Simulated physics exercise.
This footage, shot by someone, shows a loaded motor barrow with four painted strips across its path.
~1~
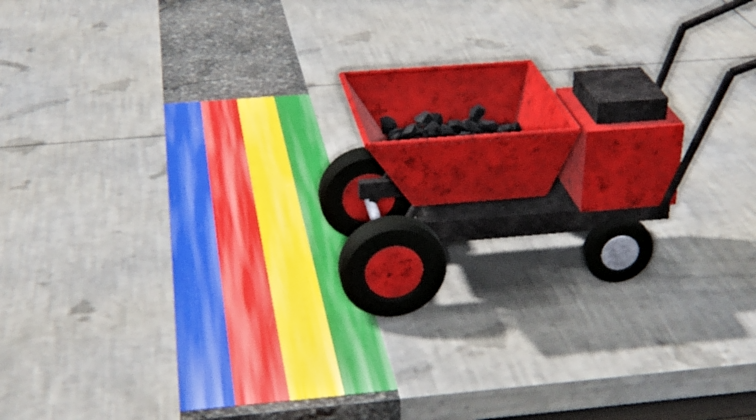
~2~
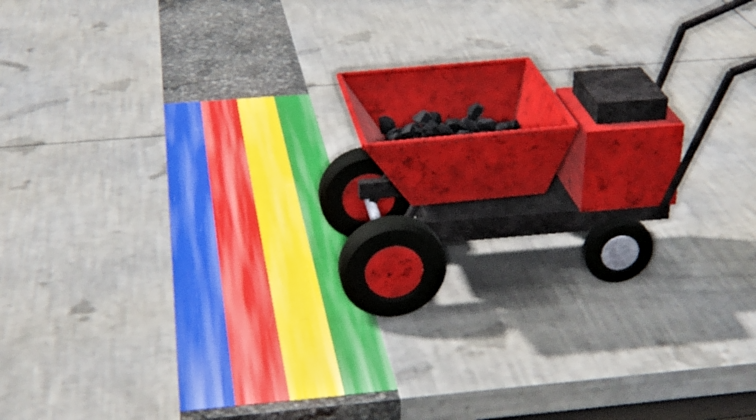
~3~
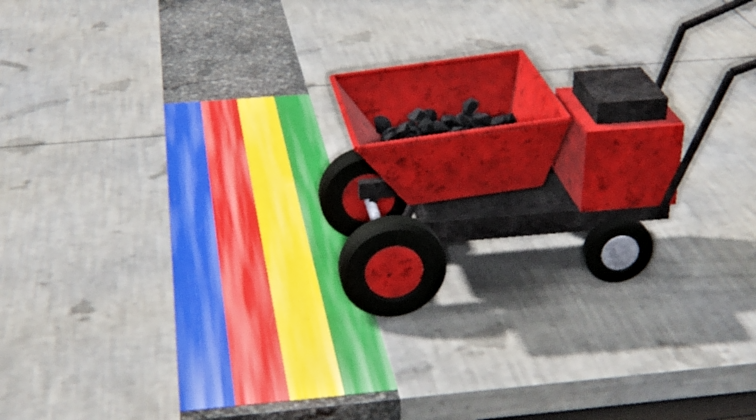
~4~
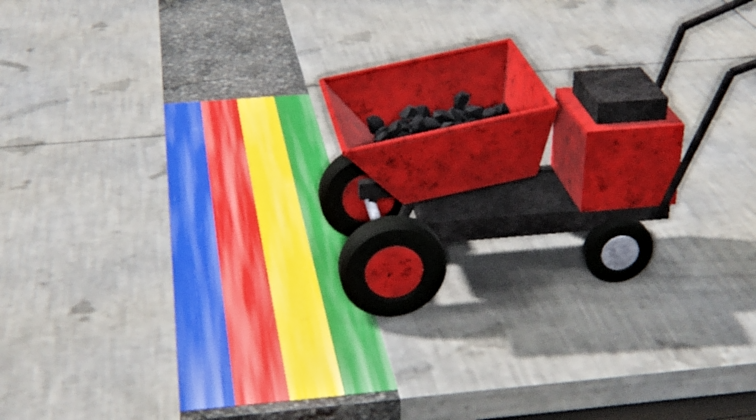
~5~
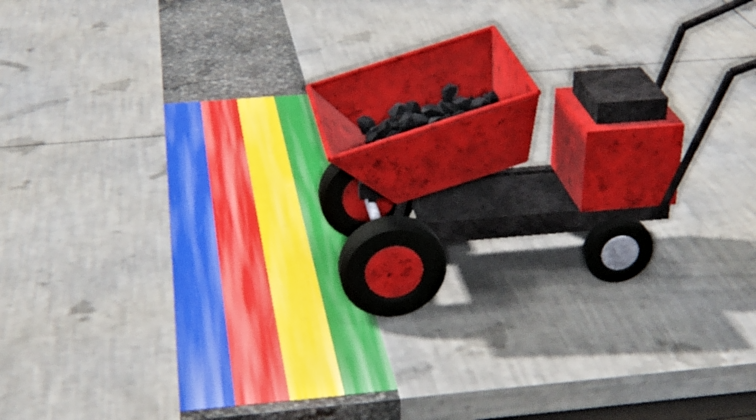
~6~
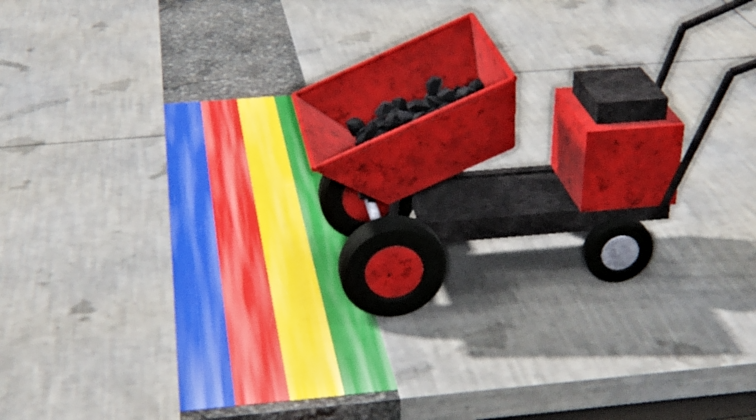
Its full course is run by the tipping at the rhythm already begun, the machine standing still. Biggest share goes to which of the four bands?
Biggest share: Blue.
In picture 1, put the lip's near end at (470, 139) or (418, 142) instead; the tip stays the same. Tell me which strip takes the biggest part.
First: The yellow one; second: Red.
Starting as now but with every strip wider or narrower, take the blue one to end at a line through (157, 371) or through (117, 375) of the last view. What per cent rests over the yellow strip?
The first case gives around 10 %, the second around 10 %.
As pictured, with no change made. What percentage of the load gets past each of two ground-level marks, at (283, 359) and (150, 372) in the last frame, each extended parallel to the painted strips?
100 % and 20 %.
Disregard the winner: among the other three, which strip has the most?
It's red next.
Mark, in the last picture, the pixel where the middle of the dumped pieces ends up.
Once it all stops, the middle lies near (198, 283).
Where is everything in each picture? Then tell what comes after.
The first picture shows lip of the skip (368, 146), level; top of the load (434, 139), lumps of coal; green strip (359, 347); yellow strip (308, 352); red strip (256, 357); blue strip (204, 362).
The second picture shows lip of the skip (365, 147), tipped barely; top of the load (446, 131).
The third picture shows lip of the skip (357, 149), tipped barely; top of the load (449, 140).
The fourth picture shows lip of the skip (345, 153), tipped a little; top of the load (471, 129).
The fifth picture shows lip of the skip (331, 160), tipped clearly; top of the load (460, 121).
The sixth picture shows lip of the skip (314, 169), tipped clearly; top of the load (467, 111); green strip (359, 347); yellow strip (308, 352); red strip (256, 357); blue strip (204, 362).
Just after the last frame, skip tipped steeply; every one in the skip.
A moment on, skip tipped right over; the larger part in the skip; about a tenth over the red strip; roughly a quarter over the blue strip; just a few off the paint.
Further on, skip tipped right over; roughly a quarter over the red strip; roughly half over the blue strip; roughly a quarter off the paint.
When it is over, skip tipped right over; not one over the green strip; just a few over the yellow strip; roughly a quarter over the red strip; roughly half over the blue strip; roughly a quarter off the paint.
